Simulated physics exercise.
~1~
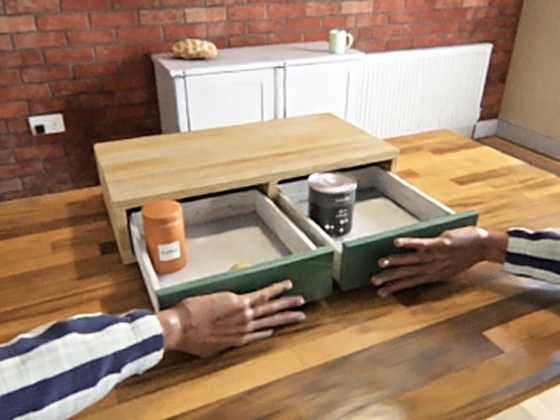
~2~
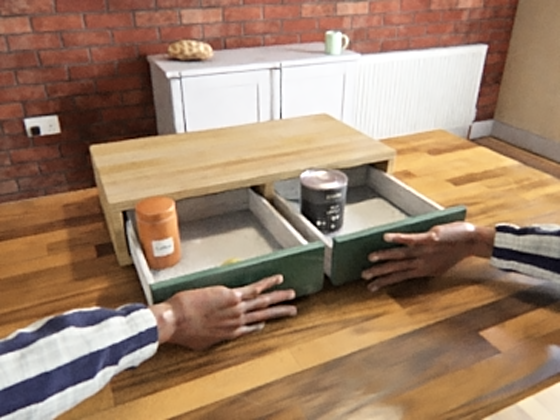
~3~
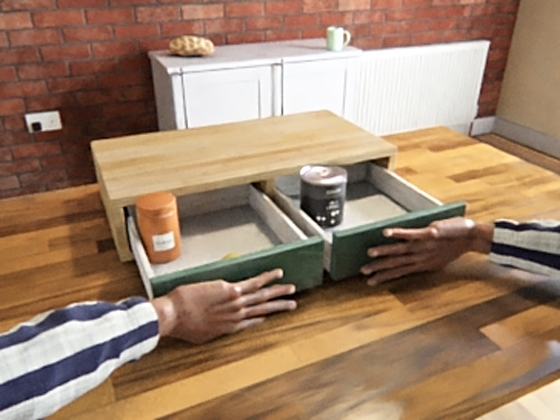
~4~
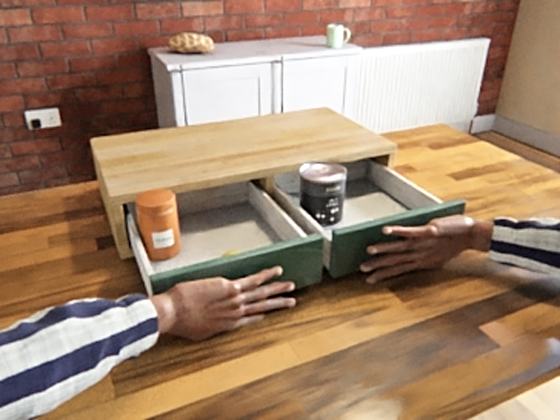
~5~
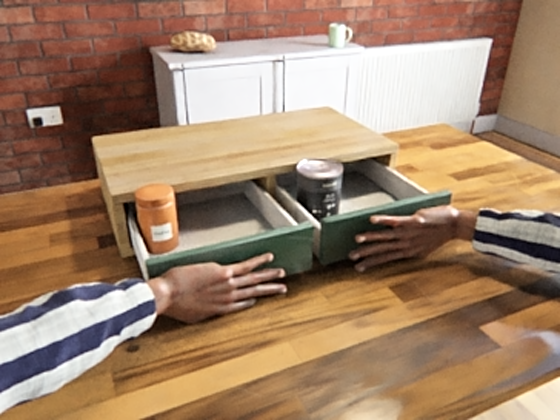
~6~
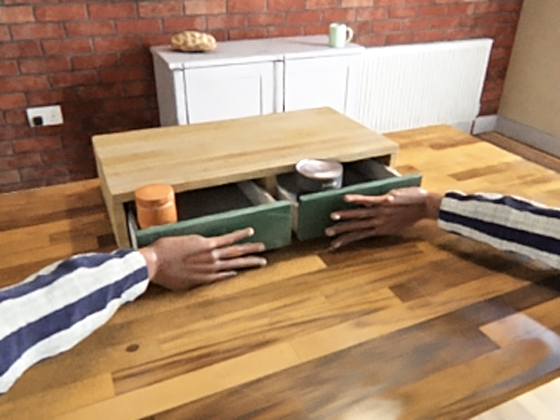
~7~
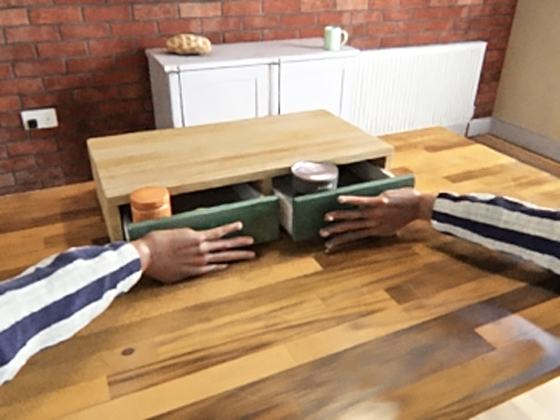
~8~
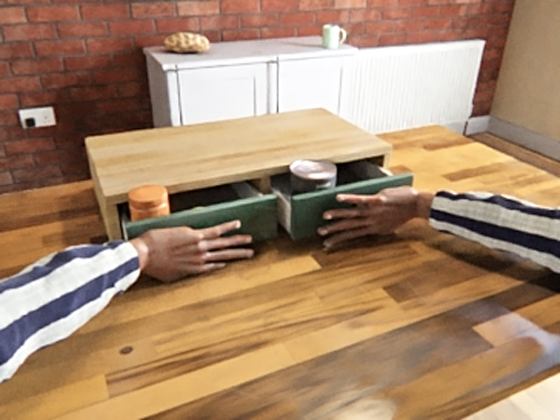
Two hands slowly push both green-fronted drawers inward, but the drawers stop still partly open.
